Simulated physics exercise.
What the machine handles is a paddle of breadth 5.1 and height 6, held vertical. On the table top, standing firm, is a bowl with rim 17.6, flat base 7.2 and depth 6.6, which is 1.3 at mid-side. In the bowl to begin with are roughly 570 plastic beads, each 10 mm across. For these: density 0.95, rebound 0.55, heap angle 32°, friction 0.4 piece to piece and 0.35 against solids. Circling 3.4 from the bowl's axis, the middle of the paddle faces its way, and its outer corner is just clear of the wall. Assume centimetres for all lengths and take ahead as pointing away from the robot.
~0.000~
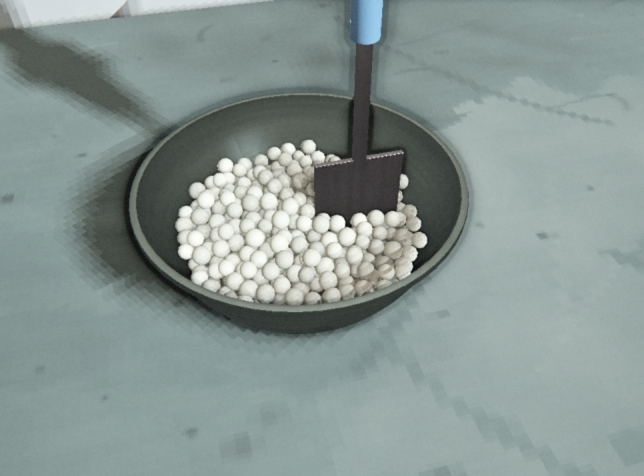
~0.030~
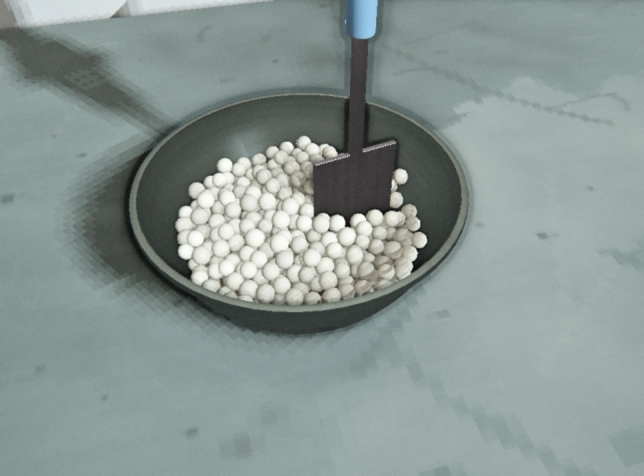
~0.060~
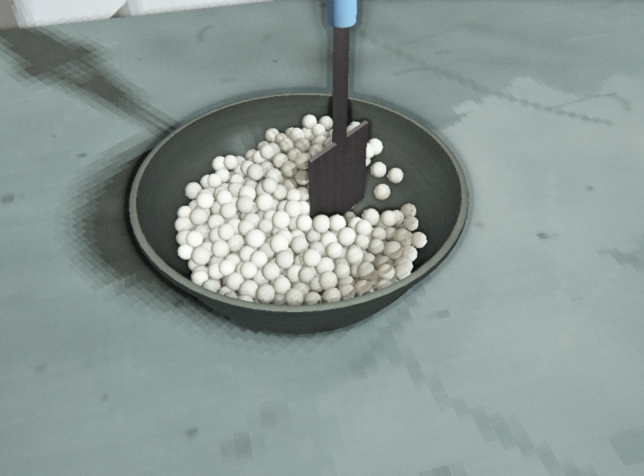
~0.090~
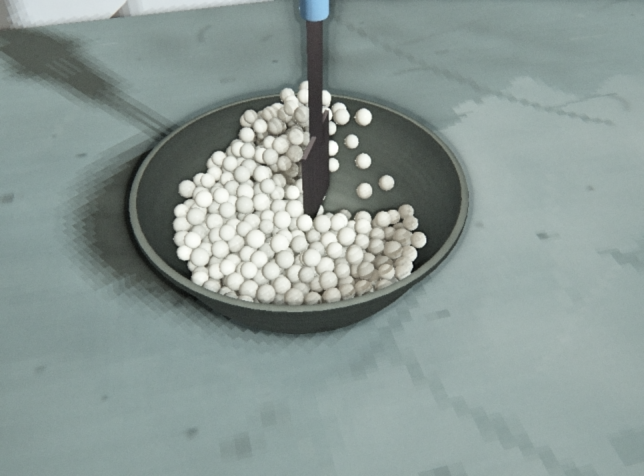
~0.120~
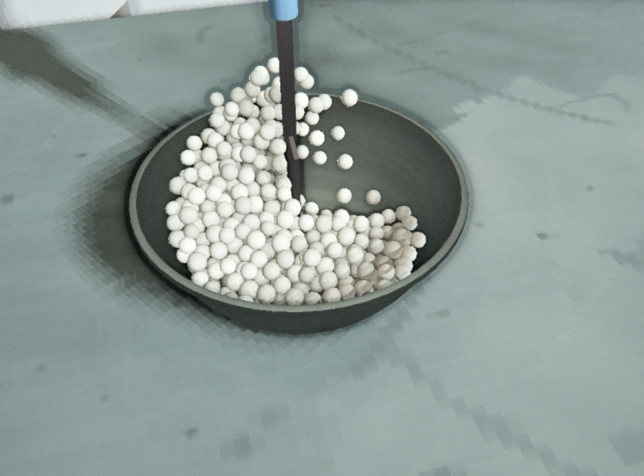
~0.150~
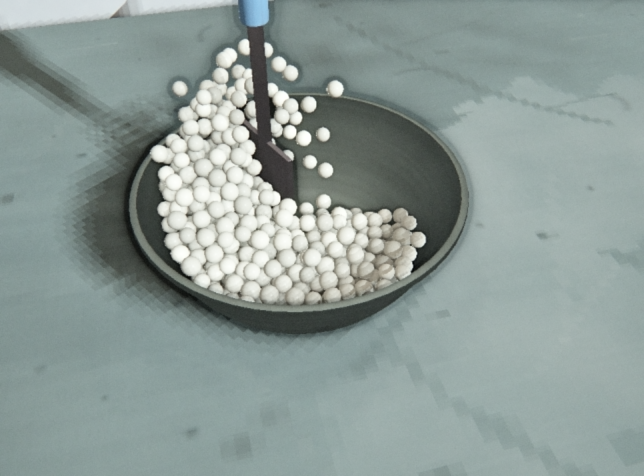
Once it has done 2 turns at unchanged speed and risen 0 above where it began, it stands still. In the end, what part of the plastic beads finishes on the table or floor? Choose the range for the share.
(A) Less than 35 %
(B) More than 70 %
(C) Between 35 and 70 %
Between 35 and 70 %.
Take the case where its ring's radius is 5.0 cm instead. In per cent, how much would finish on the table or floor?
Close to 25 in a hundred then.
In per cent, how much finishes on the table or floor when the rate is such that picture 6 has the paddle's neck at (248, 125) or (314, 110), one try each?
Close to 50 and 15 in a hundred.
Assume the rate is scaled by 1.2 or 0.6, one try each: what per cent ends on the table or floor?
Estimates in order: Near 50 % and near 20 %.
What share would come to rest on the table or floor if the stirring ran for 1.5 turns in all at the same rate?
I'd expect around 35 per cent.
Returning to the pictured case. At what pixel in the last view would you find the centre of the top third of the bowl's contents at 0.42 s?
About (395, 175).
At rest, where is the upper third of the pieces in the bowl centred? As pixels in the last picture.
In the final view it lies around (340, 181).
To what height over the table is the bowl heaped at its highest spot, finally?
About 6.0 cm.
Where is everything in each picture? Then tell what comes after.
The first frame shows the paddle neck at (360, 136), 0° round; upper third of the load around (288, 220), from x 185 to 420, top at y 145; 573 in the bowl.
The second frame shows the paddle neck at (356, 130), 10° round; upper third of the load around (290, 213), from x 185 to 420, top at y 145.
The third frame shows the paddle neck at (340, 118), 35° round; upper third of the load around (291, 192), from x 185 to 420, top at y 120.
The fourth frame shows the paddle neck at (316, 111), 60° round; upper third of the load around (274, 180), from x 180 to 420, top at y 90.
The fifth frame shows the paddle neck at (289, 110), 86° round; upper third of the load around (248, 169), from x 175 to 420, top at y 65; 571 in the bowl, 2 in flight or on the tool.
The sixth frame shows the paddle neck at (263, 116), 112° round; upper third of the load around (223, 168), from x 160 to 420, top at y 45; 566 in the bowl, 7 in flight or on the tool.
After 0.42 s, 348° round, highest piece 10 above the table; 429 in the bowl, 102 on the table or floor, 42 in flight or on the tool.
After 0.70 s, 225° round, highest piece 8 above the table; 367 in the bowl, 188 on the table or floor, 18 in flight or on the tool.
After 1.03 s, 0° round, highest piece 7 above the table; 329 in the bowl, 243 on the table or floor, 1 in flight or on the tool.
After 1.73 s, 0° round, highest piece 6 above the table; 329 in the bowl, 244 on the table or floor.
In the end, 329 in the bowl, 244 on the table or floor. That is 43 % on the table or floor.
